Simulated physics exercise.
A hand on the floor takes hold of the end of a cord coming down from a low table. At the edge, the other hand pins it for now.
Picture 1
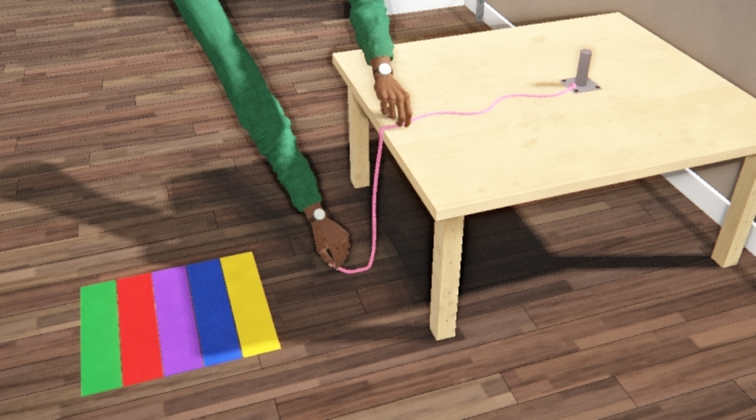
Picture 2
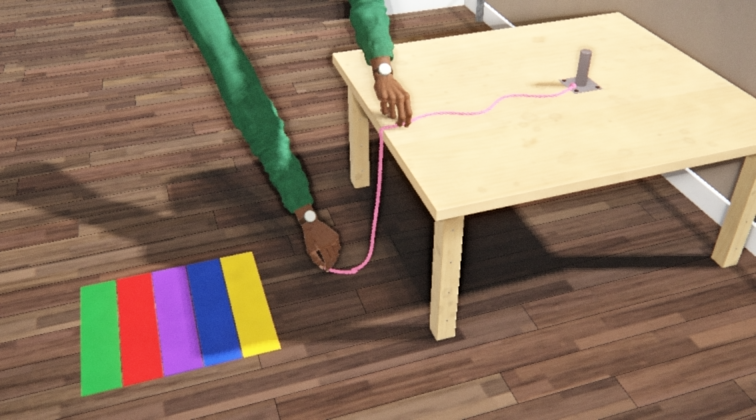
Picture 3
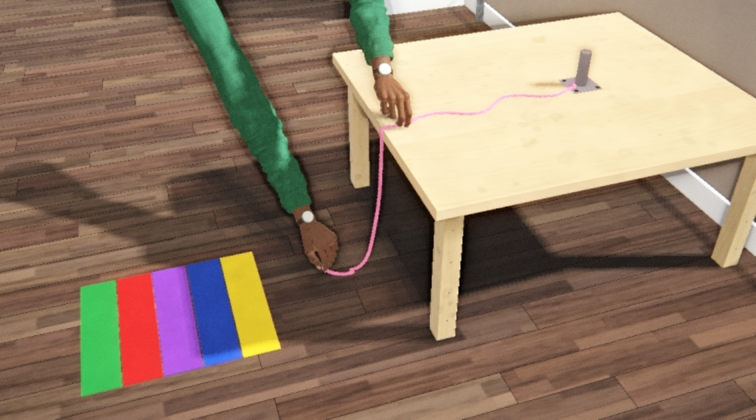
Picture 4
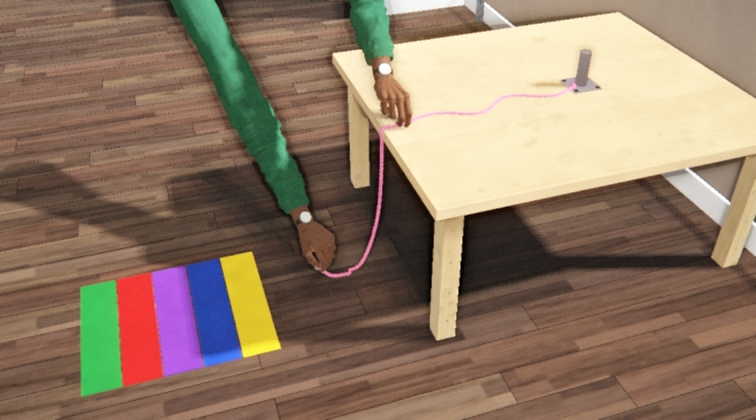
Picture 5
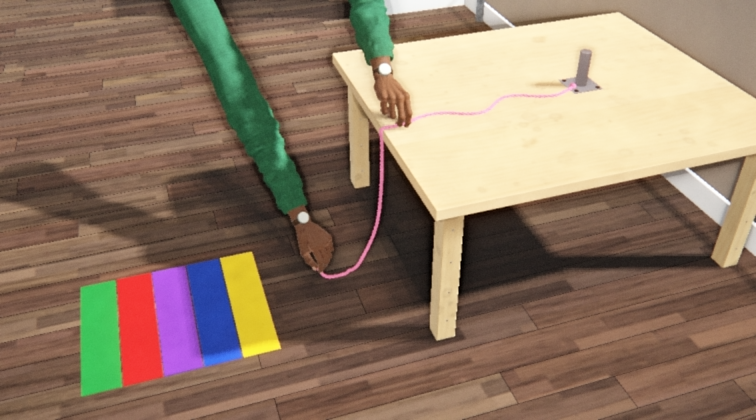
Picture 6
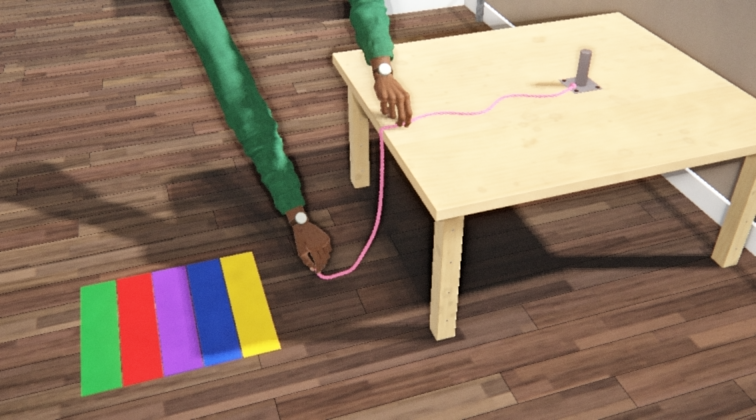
A hand near the floor draws a pink cord's end slightly left while another pins it.
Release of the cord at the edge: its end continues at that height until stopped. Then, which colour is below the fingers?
The blue one is below them.
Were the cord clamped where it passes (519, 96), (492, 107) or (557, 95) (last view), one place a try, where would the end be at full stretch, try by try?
Near (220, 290), then (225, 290), then (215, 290).
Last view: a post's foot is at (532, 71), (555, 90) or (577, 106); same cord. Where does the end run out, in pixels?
In order, it comes out close to (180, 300), (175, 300) and (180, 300).
Soon after, end near (283, 277); short of the strips.
After that, end near (241, 286); over yellow.
At the stop, end near (214, 292); over blue. The end stops over the blue strip.
